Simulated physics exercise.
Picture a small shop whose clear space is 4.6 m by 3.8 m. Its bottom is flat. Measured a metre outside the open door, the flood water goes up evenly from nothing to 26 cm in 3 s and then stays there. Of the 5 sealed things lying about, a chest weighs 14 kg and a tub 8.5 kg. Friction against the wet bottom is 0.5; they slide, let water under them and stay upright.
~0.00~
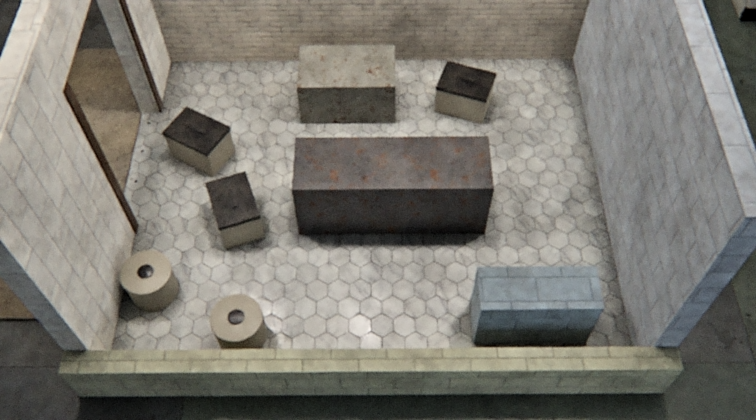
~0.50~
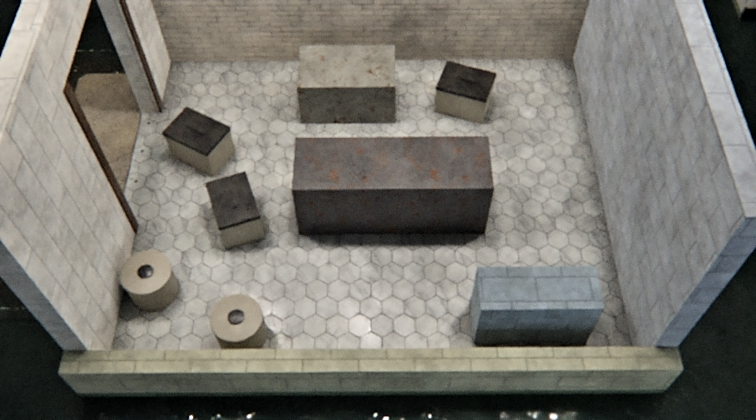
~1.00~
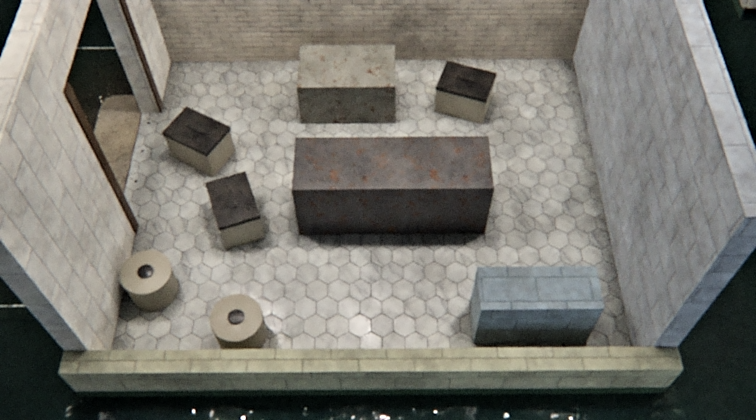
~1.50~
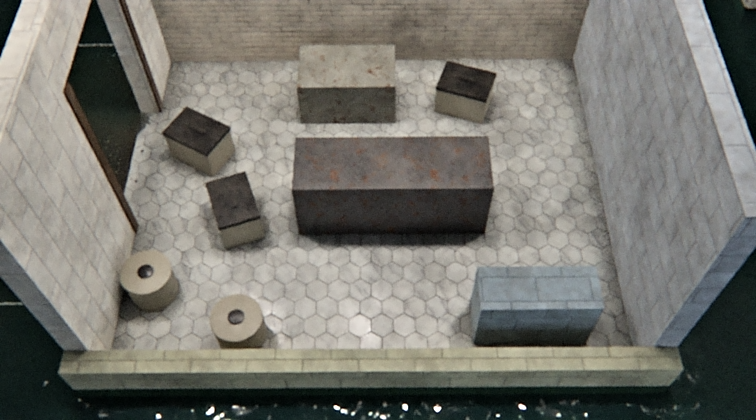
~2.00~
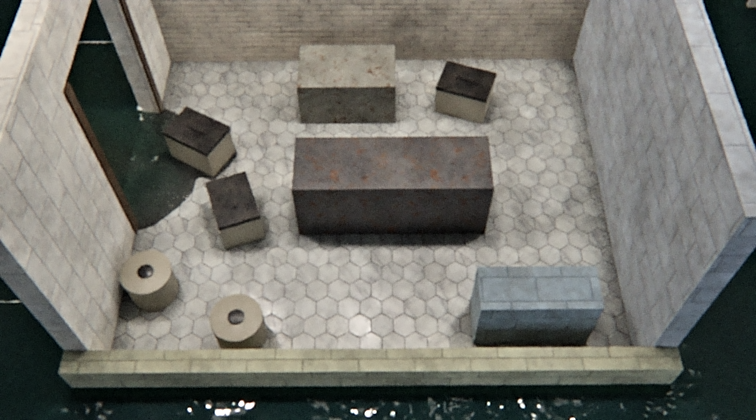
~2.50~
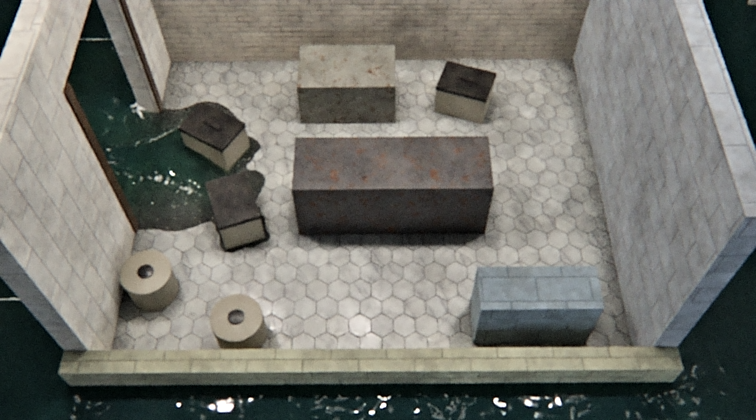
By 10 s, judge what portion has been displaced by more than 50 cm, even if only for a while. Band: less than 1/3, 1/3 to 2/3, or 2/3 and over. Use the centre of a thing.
Top band: Two thirds or more.
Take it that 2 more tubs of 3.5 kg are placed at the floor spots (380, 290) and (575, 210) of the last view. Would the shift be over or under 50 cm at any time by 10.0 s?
Order as asked: Farther and farther.
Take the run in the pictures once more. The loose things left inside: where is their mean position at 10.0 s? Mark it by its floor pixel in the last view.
Close to pixel (331, 197).
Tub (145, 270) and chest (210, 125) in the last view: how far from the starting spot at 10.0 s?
60 cm and 120 cm respectively.
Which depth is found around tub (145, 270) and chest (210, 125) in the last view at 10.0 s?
Close to 8 and 13 centimetres.
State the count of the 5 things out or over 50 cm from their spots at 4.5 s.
2.
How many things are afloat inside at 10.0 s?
At that moment it comes to 5.
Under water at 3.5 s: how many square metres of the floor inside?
About 5.0 m2.
After 3.5 s 1 of 5 are over 50 cm from their spots; 0 afloat.
After 4.5 s 2 of 5 are over 50 cm from their spots; 1 afloat.
After 7.0 s 4 of 5 are over 50 cm from their spots; 3 afloat.
After 10.0 s 4 of 5 are over 50 cm from their spots, and 5 have been at some point; 5 afloat.
